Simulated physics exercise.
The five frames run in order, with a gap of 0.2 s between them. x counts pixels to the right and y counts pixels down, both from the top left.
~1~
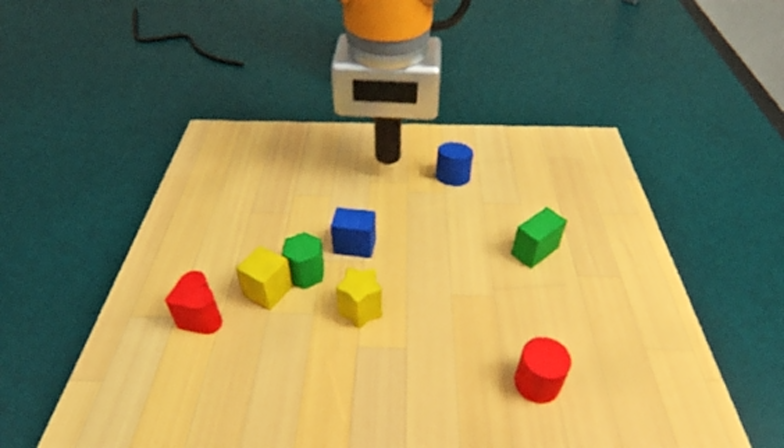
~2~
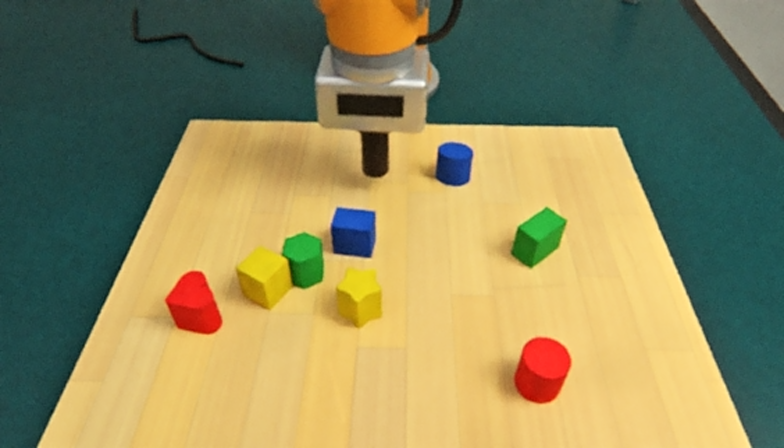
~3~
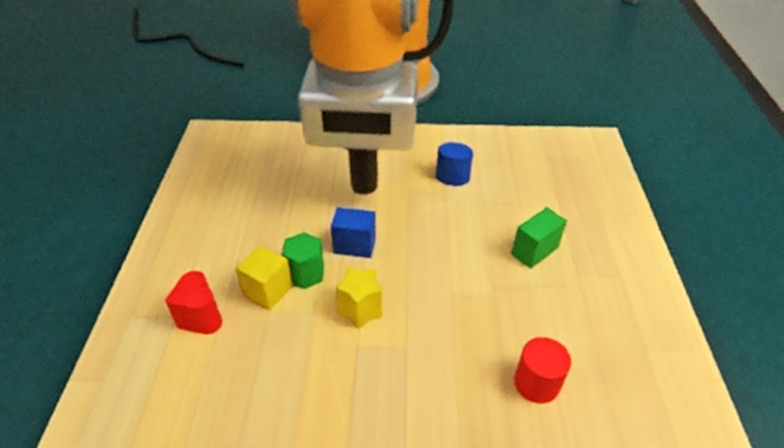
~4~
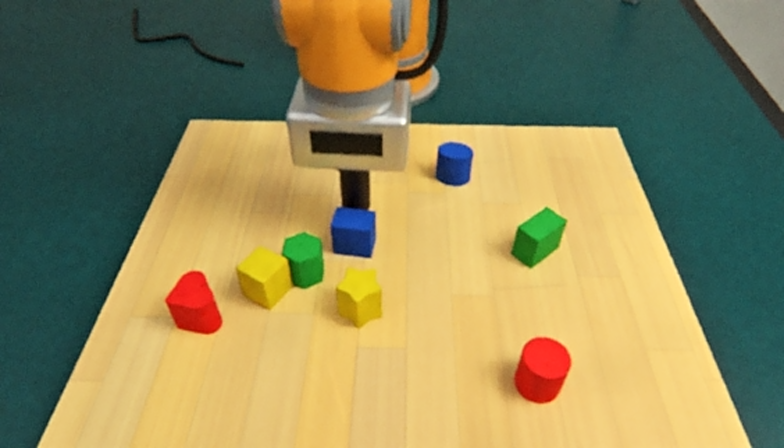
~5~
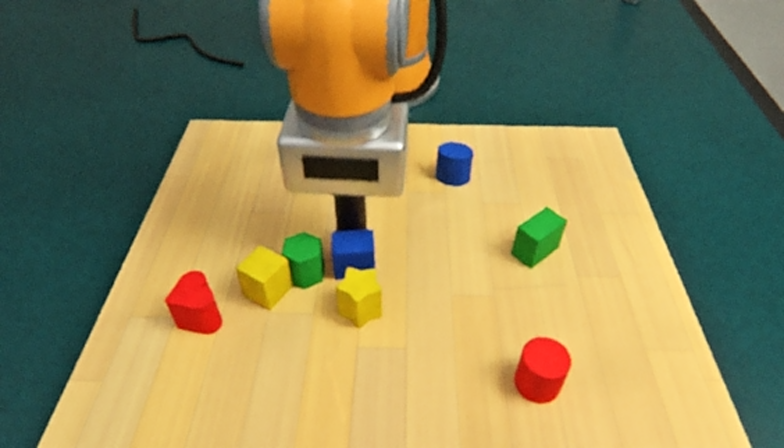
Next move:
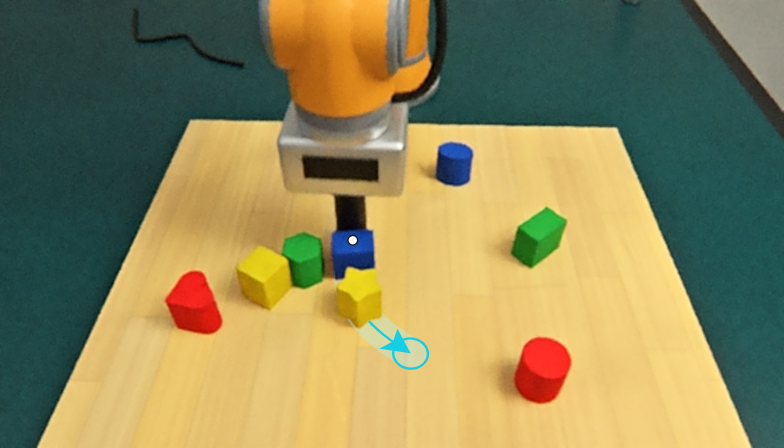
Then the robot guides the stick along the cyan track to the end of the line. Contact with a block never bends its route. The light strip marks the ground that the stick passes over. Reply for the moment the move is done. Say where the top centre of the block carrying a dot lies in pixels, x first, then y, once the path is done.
I'd expect the centre of its top face to be at (395, 354).
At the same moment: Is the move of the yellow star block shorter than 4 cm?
I believe not.
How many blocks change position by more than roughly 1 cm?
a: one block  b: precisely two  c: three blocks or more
b (precisely two)
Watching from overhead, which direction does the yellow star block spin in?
Viewed from above, clockwise.
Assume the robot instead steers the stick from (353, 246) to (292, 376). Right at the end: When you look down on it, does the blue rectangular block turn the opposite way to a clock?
That would be a yes.
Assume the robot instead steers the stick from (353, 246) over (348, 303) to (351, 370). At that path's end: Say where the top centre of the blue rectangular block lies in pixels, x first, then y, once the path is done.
So, by the moment the path ends, you'll find the top centre of the blue rectangular block at (364, 376).
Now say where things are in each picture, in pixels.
The first frame shows lower end of the stick at (388, 157), tops of blocks, green hexagon at (302, 246), blue rectangular block at (353, 218), yellow star block at (360, 282).
The second frame shows stick at (376, 171), blocks as before.
The third frame shows stick at (364, 187), blocks as before.
The fourth frame shows stick at (356, 207), blocks as before.
The fifth frame shows stick at (352, 230), green hexagon at (302, 246), blue rectangular block at (353, 240), yellow star block at (360, 282).
The drawn path runs from (353, 246) over (350, 284) and (370, 322) to (411, 353); the dot is on the blue rectangular block.
On the path given first. One third of the way, stick at (349, 268); blue rectangular block at (352, 281); yellow star block at (364, 309), turned 15° anticlockwise.
Two thirds of the way, stick at (369, 307); blue rectangular block at (370, 324); yellow star block at (377, 358).
At the end, stick at (411, 338); green hexagon not moved; blue rectangular block at (395, 354), turned 35° clockwise; yellow star block at (379, 389), turned 25° clockwise.
